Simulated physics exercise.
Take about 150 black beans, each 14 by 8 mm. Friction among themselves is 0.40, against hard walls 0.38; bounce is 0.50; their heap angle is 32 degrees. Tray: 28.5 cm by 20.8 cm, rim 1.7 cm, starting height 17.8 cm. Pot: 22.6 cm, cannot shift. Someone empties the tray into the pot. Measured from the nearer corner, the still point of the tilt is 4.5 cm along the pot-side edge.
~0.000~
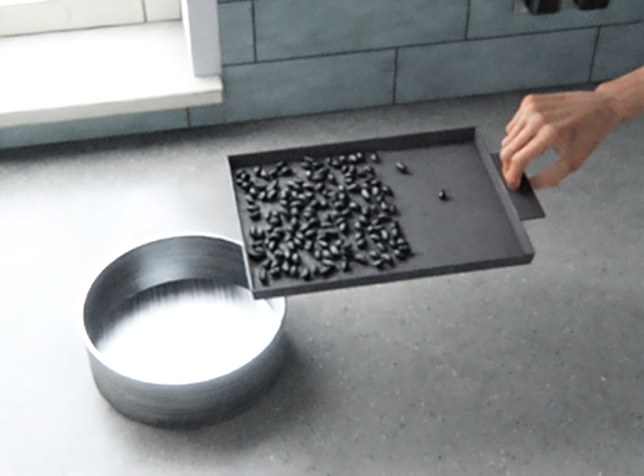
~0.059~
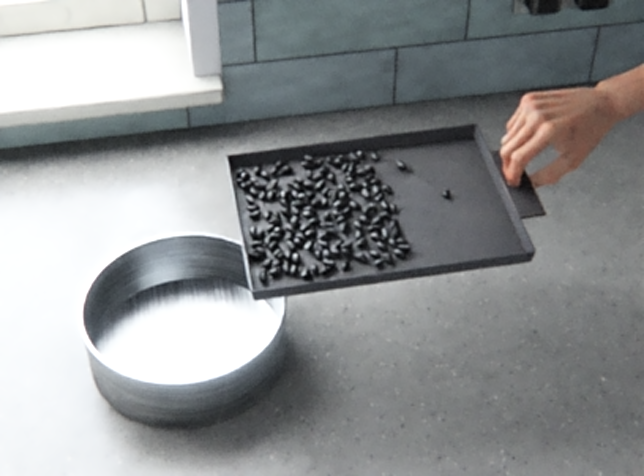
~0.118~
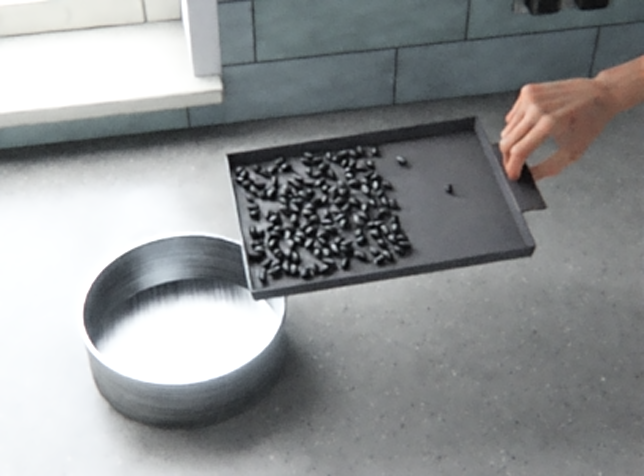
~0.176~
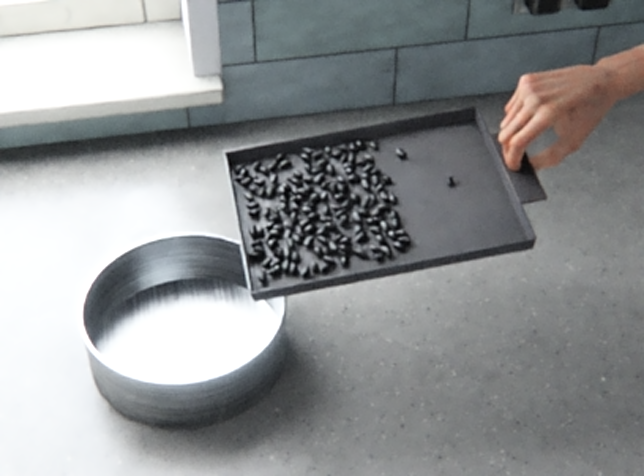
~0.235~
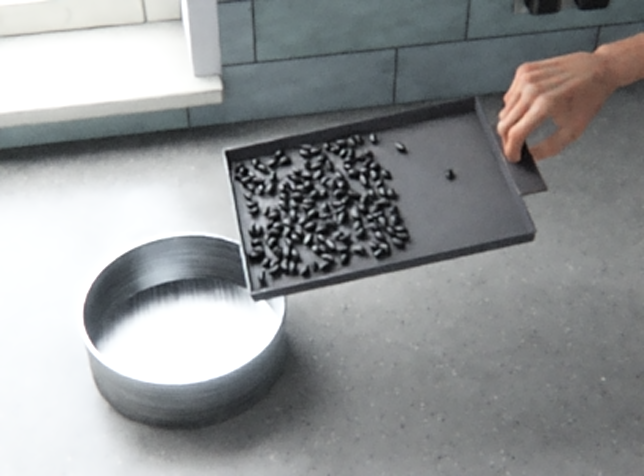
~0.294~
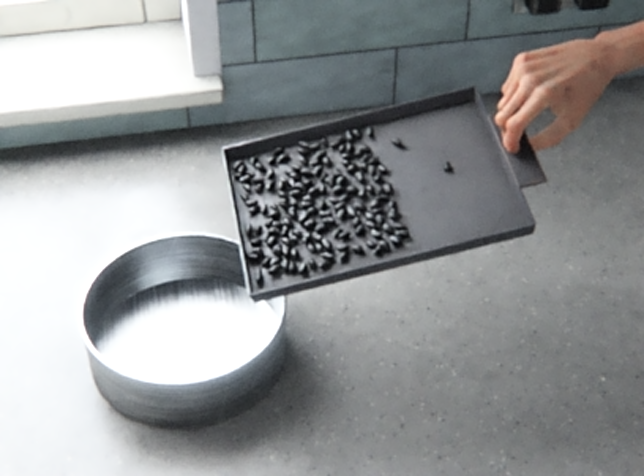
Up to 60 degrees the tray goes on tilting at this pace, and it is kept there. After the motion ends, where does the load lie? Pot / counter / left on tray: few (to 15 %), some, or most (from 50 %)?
Pot = few, counter = few, left on the tray = most.
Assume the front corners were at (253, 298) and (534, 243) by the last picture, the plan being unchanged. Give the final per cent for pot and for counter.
You'd end with pot at 0 and counter at 5.
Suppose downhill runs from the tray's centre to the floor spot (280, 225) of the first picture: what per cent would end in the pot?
Estimate: Near 0 per cent.
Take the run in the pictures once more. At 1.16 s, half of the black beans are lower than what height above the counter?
I'd say near 22 cm.
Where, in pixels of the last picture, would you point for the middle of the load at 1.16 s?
Estimated load position: Around (262, 207).
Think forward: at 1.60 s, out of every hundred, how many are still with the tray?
100%, roughly.
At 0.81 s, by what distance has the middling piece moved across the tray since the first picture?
Around 4 centimetres.
After 0.81 s, tilt 34 degrees; the tray holds 100 %, the pot 0 %.
Then, at 1.16 s, tilt 50 degrees; the tray holds 100 %, the pot 0 %.
After 1.60 s, tilt 60 degrees; the tray holds 100 %, the pot 0 %.
By 1.9 s all is still; pot 0 %, counter 0 %, tray 100 %.
